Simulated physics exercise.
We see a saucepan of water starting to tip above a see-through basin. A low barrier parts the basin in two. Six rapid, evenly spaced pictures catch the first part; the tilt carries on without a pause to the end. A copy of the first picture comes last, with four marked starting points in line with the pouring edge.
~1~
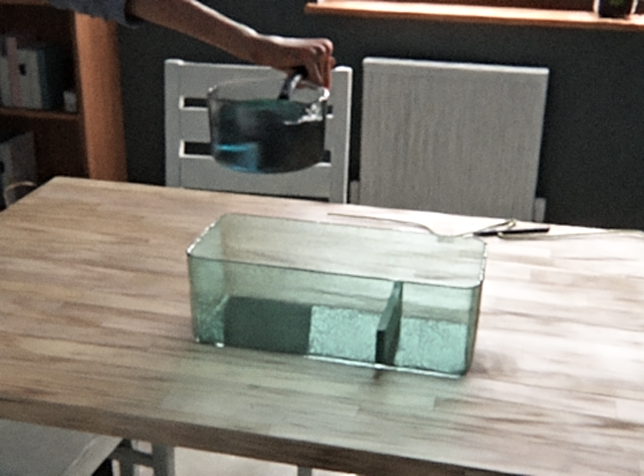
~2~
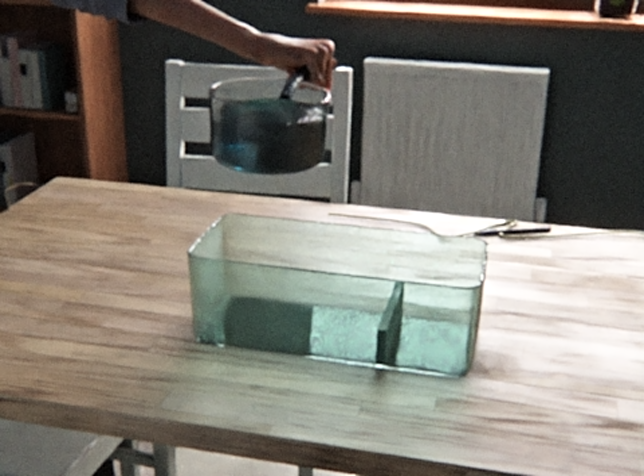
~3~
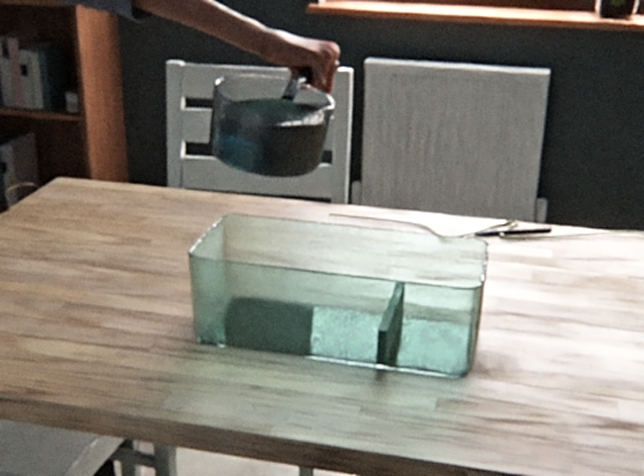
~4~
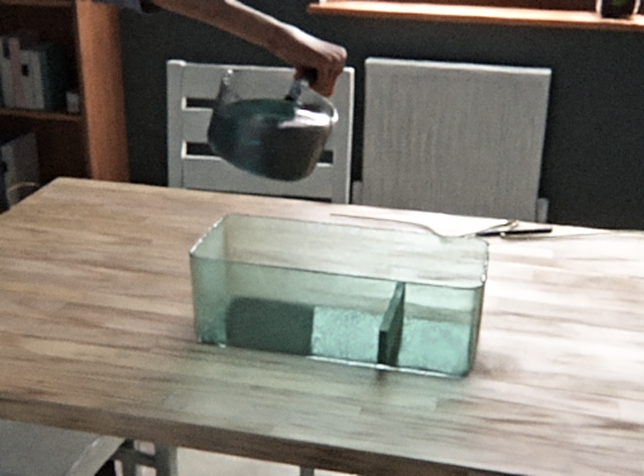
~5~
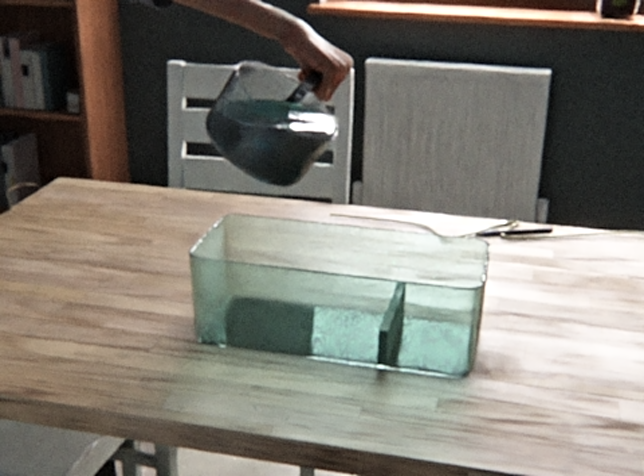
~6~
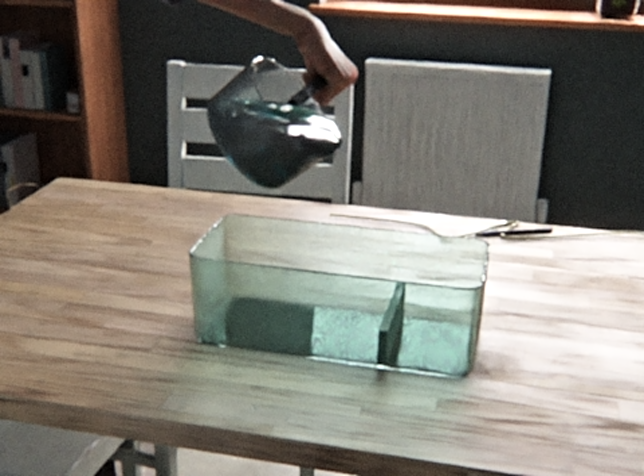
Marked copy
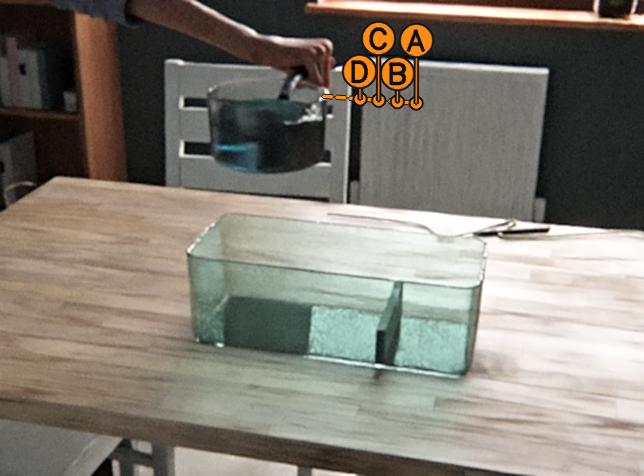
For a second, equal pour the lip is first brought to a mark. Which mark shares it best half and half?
C beats the others.
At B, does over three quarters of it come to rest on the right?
No.
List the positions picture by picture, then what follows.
Upright, lip at (323, 96); basin from (194, 337) to (470, 374); top of the wall at (391, 304); nothing has left yet.
Tipped about 2°, lip at (325, 98); nothing has left yet.
Tipped about 9°, lip at (329, 106); nothing has left yet.
Tipped about 20°, lip at (333, 118); nothing has left yet.
Tipped about 34°, lip at (334, 134); nothing has left yet.
Tipped about 50°, lip at (330, 151); water is over the lip, down to (334, 155).
On the marked copy, A at (416, 103); B at (397, 101); C at (378, 100); D at (360, 99).
With A, about 22 % ends left of the wall and 70 % right of it; 8 % is lost outside.
With B, about 29 % ends left of the wall and 65 % right of it; 7 % is lost outside.
With C, about 51 % ends left of the wall and 45 % right of it; 5 % is lost outside.
With D, about 67 % ends left of the wall and 28 % right of it; 4 % is lost outside.
